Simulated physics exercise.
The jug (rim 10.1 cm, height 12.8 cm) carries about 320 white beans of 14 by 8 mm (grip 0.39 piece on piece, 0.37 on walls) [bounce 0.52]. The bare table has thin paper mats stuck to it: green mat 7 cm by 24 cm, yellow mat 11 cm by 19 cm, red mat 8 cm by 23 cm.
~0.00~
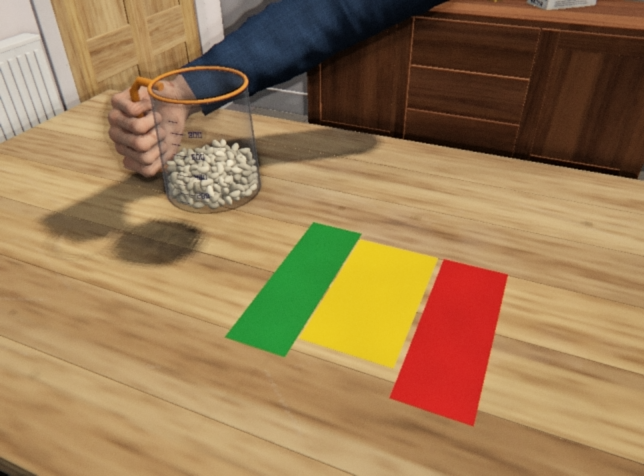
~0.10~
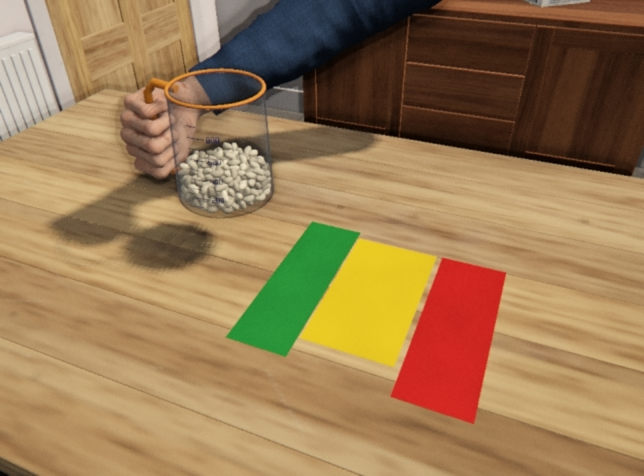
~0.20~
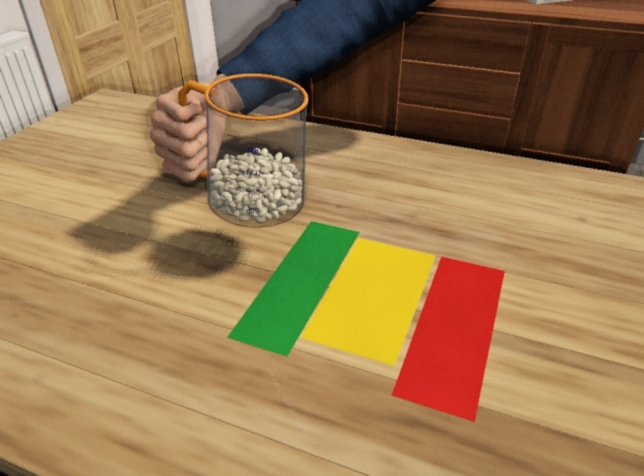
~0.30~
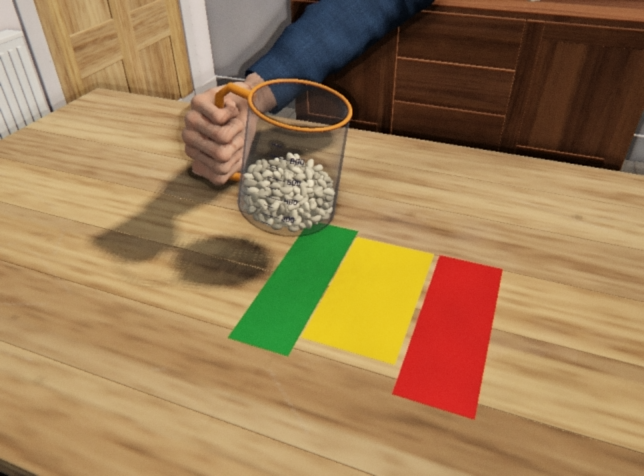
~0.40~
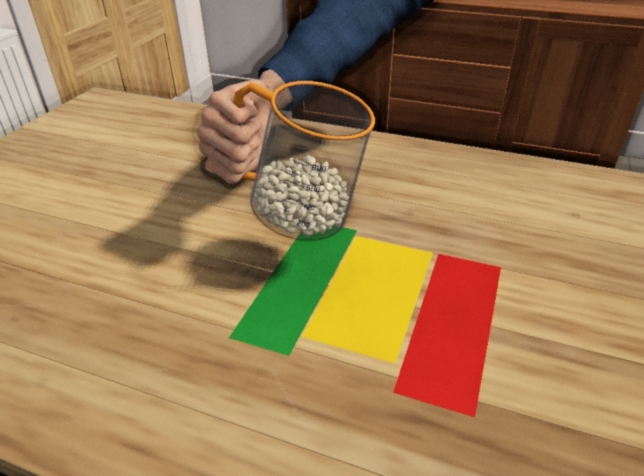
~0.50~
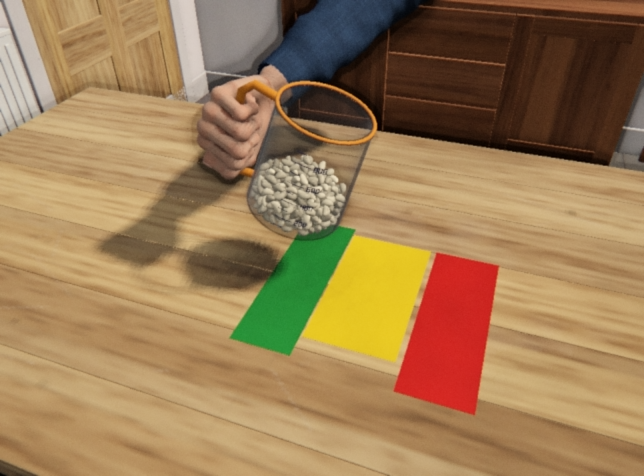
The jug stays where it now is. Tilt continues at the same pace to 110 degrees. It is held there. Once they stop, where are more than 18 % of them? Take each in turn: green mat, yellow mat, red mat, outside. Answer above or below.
Green mat: Below; yellow mat: Above; red mat: Below; outside: Below.
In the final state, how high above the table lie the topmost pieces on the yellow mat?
2.5 cm or so.
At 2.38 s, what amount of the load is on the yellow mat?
Roughly 0 per cent.
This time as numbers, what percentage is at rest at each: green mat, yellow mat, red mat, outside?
Green mat: 5; yellow mat: 60; red mat: 10; outside: 5.
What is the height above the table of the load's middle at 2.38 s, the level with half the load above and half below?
I'd say close to 14 cm.
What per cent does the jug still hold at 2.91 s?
80 %.
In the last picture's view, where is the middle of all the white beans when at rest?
The middle comes to rest near (365, 279).
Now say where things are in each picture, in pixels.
The first frame shows jug at (204, 121); tilt 0 degrees; moved 0.0 cm; lip at (239, 91); top of the load at (235, 149); green mat at (301, 280); yellow mat at (374, 295); red mat at (456, 329).
The second frame shows jug at (220, 126); tilt 2 degrees; moved 2.1 cm; lip at (258, 96); top of the load at (247, 152).
The third frame shows jug at (257, 137); tilt 6 degrees; moved 6.6 cm; low side right; lip at (302, 107); top of the load at (246, 158).
The fourth frame shows jug at (295, 148); tilt 10 degrees; moved 11.1 cm; low side right; lip at (347, 119); top of the load at (300, 163).
The fifth frame shows jug at (312, 153); tilt 14 degrees; moved 13.1 cm; low side right; lip at (370, 128); top of the load at (301, 165).
The sixth frame shows jug at (312, 155); tilt 18 degrees; moved 13.1 cm; low side right; lip at (372, 133); top of the load at (298, 163); green mat at (300, 278); yellow mat at (372, 291); red mat at (453, 321). It turns about 40 degrees a second.
After 1.22 s, tilt 48 degrees; jug 100 %; middle of all pieces on or above the table near (283, 181).
After 1.82 s, tilt 73 degrees; jug 100 %; middle of all pieces on or above the table near (281, 175).
After 2.38 s, tilt 97 degrees; jug 100 %; middle of all pieces on or above the table near (280, 169).
Then, at 2.91 s, tilt 110 degrees; jug 80 %, yellow mat 15 %; middle of all pieces on or above the table near (314, 199).
At rest (4.8 s), outside 5 %, jug 20 %, green mat 5 %, yellow mat 60 %, red mat 10 %.
